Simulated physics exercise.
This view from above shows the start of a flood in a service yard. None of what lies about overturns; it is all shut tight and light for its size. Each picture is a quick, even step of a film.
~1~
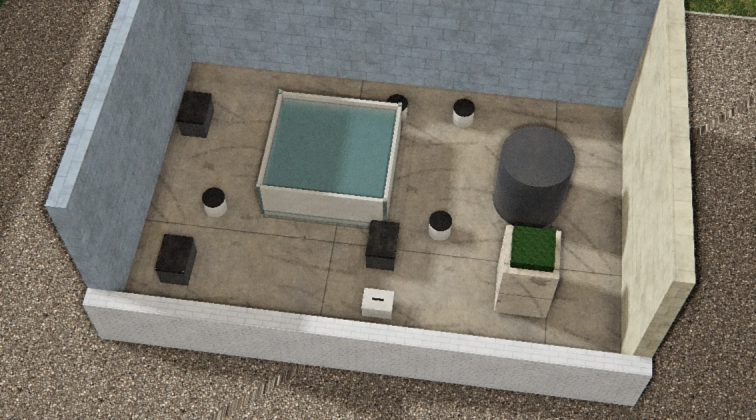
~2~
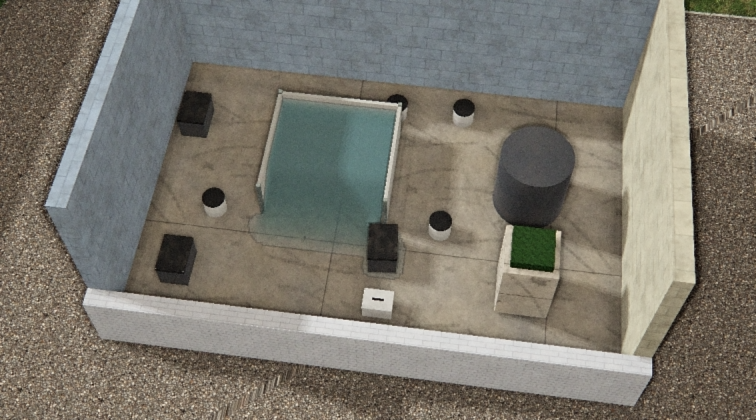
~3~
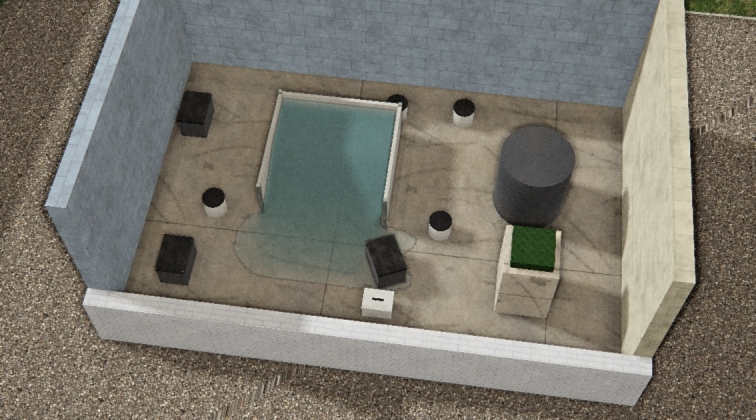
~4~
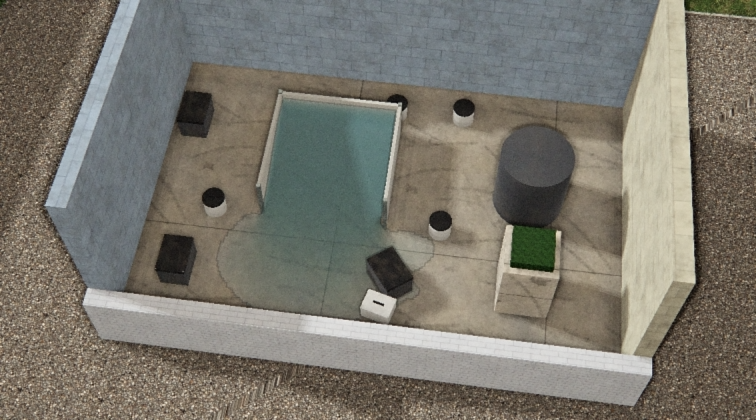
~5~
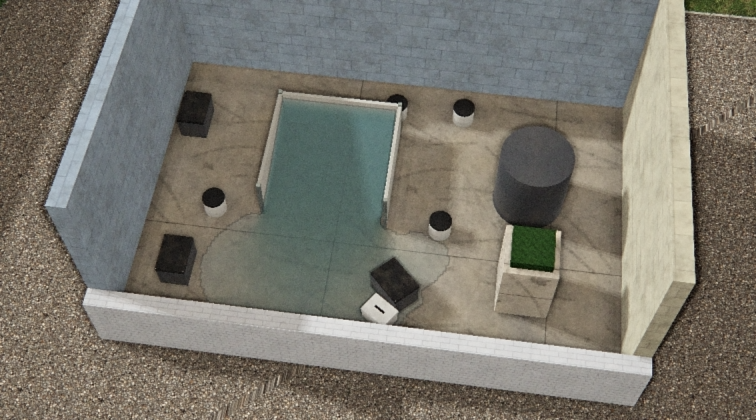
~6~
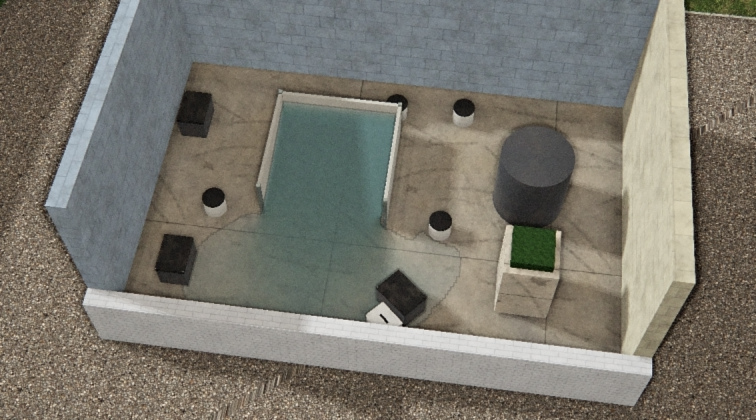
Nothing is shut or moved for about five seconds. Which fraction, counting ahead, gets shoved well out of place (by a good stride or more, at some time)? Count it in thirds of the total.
Out of the total, one to two thirds.
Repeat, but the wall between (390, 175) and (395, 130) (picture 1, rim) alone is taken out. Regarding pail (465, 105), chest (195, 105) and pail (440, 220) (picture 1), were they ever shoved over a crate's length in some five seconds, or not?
Taking them one at a time, the first not displaced that far, the second not displaced that far and the third gets shoved clear.
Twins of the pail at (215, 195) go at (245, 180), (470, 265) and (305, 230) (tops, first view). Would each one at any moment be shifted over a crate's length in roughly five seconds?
Sequence: Doesn't go far, travels that far, travels that far.
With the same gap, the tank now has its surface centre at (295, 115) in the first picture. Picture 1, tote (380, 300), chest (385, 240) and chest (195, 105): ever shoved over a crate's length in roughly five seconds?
Result per object - went far, went far, went far.
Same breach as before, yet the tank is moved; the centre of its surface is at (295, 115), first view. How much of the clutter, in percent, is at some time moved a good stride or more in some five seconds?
I'd put it near 60 percent.
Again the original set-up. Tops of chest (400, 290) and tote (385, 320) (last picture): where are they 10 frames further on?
I'd say about (549, 321) for the first and about (480, 289) for the second.
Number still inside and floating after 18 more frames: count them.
By my count, 1.
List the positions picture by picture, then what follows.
The first picture shows a chest at (383, 238) rests on the ground; a tote at (378, 300), on the bottom; 0 of 8 have shifted.
The second picture shows a chest at (383, 241), on the bottom, close to its start; a tote at (378, 300) rests on the ground; 0 of 8 have shifted.
The third picture shows a chest at (386, 255) rests on the ground, close to its start; a tote at (378, 300), on the bottom; 1 of 8 have shifted.
The fourth picture shows a chest at (390, 268) rests on the ground, a stride from its start; a tote at (378, 303) rests on the ground, close to its start; 2 of 8 have shifted.
The fifth picture shows a chest at (395, 279), on the bottom, a stride from its start; a tote at (380, 309), on the bottom, close to its start; 2 of 8 have shifted.
The sixth picture shows a chest at (401, 292), on the bottom, a stride from its start; a tote at (384, 319) rests on the ground, close to its start; 2 of 8 have shifted.
A moment on, 1 of 8 are well off their spots; 2 afloat.
Next, 3 of 8 are well off their spots; 2 afloat.
Later, 4 of 8 are well off their spots; 1 afloat.
In the end, 4 of 8 are well off their spots, and 4 have been at some point; 3 afloat.
